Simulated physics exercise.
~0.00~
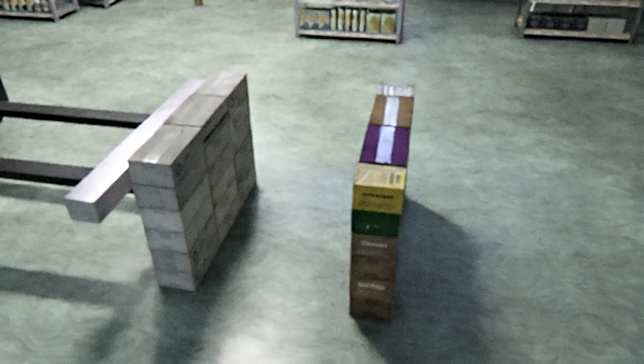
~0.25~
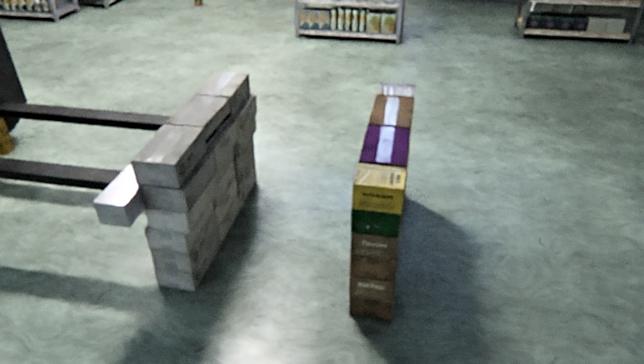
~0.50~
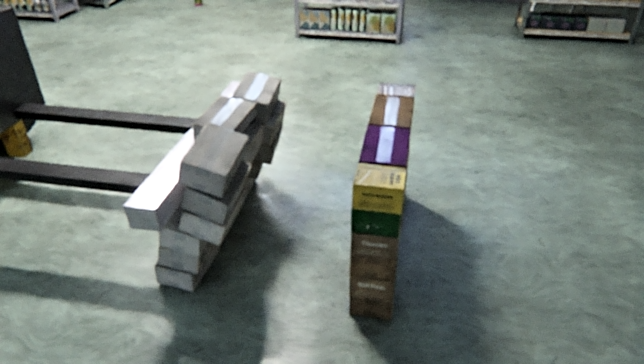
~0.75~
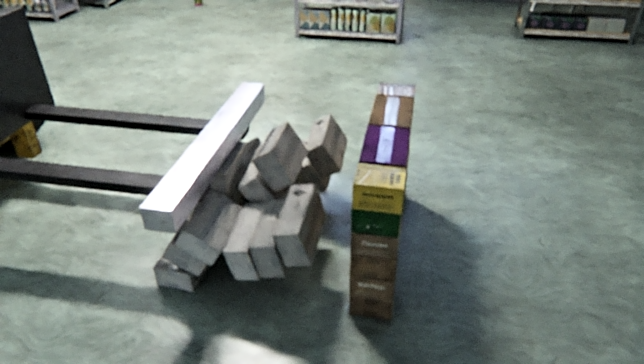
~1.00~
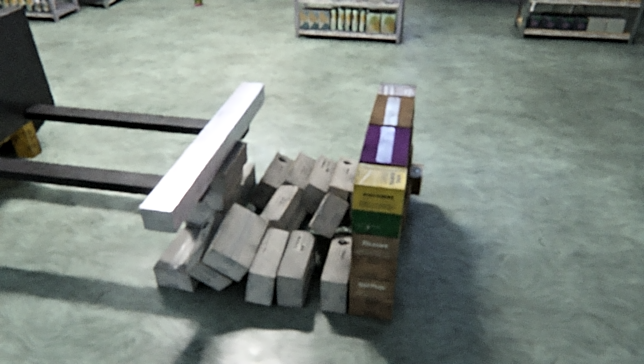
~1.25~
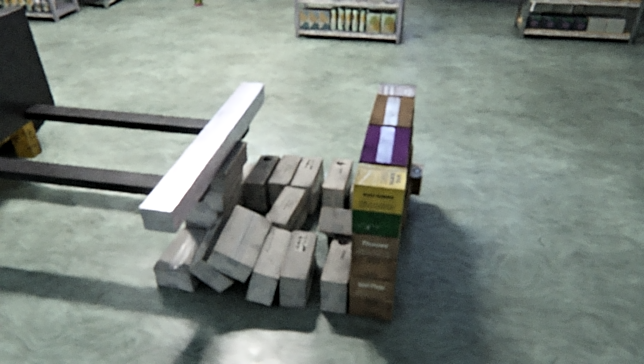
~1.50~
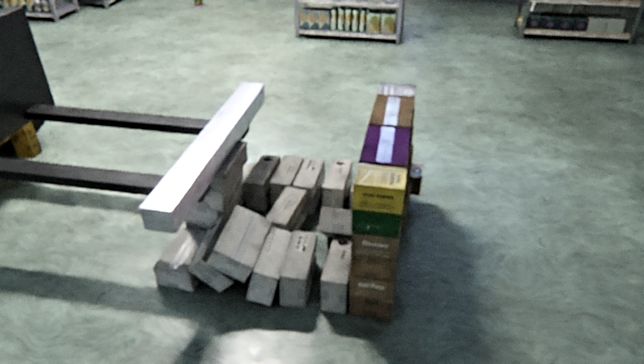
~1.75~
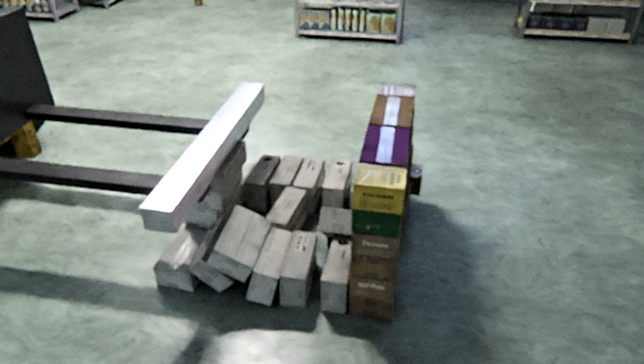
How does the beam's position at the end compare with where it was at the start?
At the start the beam is at the left, behind the standing pale wall. By the end it is farther right, resting across the forks above the left part of the toppled pale boxes.
